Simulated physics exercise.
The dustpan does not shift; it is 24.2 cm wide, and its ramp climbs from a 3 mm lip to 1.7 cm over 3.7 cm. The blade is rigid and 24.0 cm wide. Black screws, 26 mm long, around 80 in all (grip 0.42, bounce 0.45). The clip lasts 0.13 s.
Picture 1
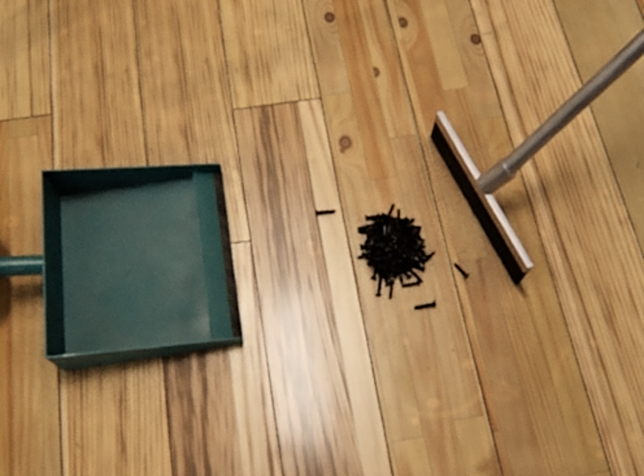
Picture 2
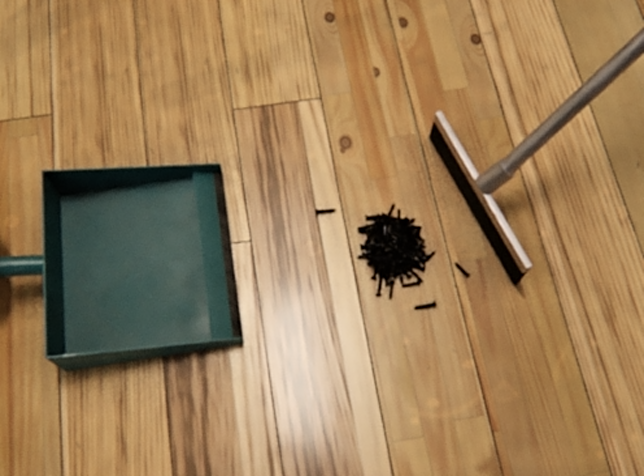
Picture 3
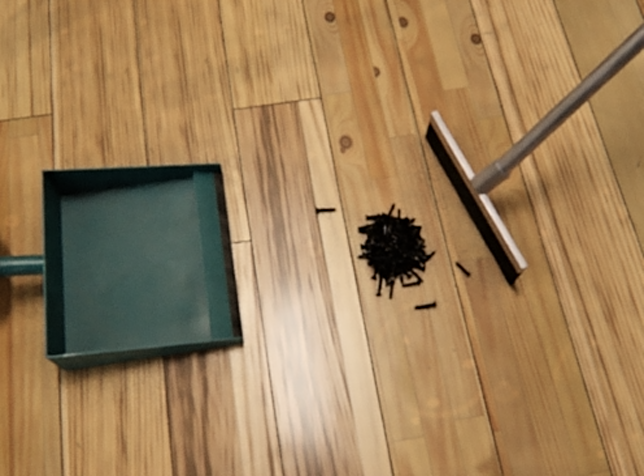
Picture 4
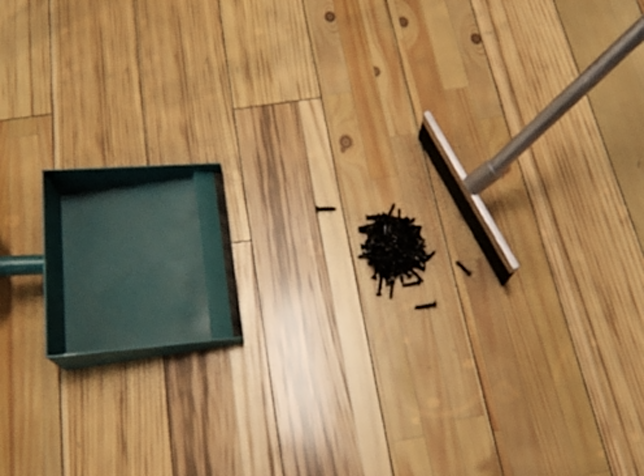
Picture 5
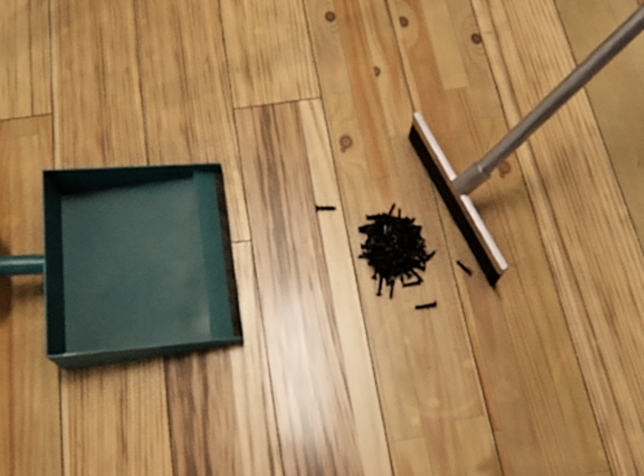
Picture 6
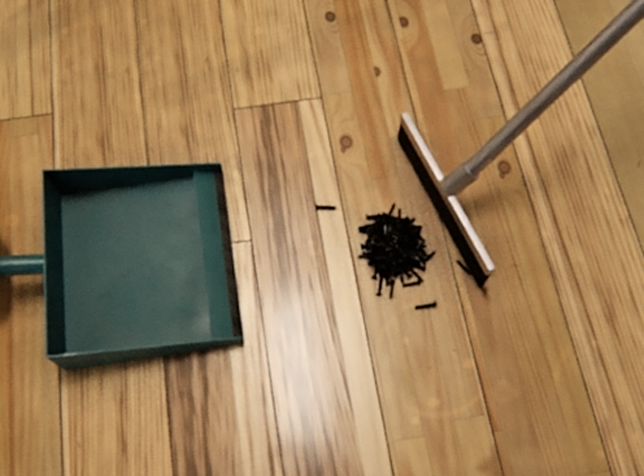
A dark green dustpan lies at the left of a light brown wooden plank floor, seen from above by a camera that stays still. A small heap of black screws, with a few strays around it, sits near the middle, and a slanted black-and-white blade on a grey pole stands to its right. The blade slides slowly a short way left, reaching a stray screw beside the otherwise unmoving heap.
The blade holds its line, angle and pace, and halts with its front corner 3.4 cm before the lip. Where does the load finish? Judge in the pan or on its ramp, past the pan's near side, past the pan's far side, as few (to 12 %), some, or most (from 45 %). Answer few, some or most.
Pan few, near side few, far side few.
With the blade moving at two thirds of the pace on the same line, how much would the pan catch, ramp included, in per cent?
It would be near 0 per cent.
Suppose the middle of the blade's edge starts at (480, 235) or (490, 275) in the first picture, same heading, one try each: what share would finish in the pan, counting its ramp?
About 0 and 5 per cent.
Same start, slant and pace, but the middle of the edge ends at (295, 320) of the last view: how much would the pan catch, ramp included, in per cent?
Some 0 per cent.
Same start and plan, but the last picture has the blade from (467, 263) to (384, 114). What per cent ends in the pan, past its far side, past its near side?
Pan 5, far 0, near 5.
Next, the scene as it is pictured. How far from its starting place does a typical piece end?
Some 18 cm.
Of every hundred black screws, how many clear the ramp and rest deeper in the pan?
About 0 per cent.
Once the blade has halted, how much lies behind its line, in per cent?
Roughly 5 per cent.
Then, 0.17 s after the last picture, middle of the blade 17 cm from the lip; 0 % over the lip, far side 0 %, near side 0 %.
Then, 0.29 s after the last picture, middle of the blade 10 cm from the lip; 0 % over the lip, far side 0 %, near side 0 %.
Then, 0.54 s after the last picture, middle of the blade 6 cm from the lip; 0 % over the lip, far side 0 %, near side 0 %.
In the end, pan 0 %, near side 0 %, far side 0 %, in front of the lip or behind the blade 95 %.
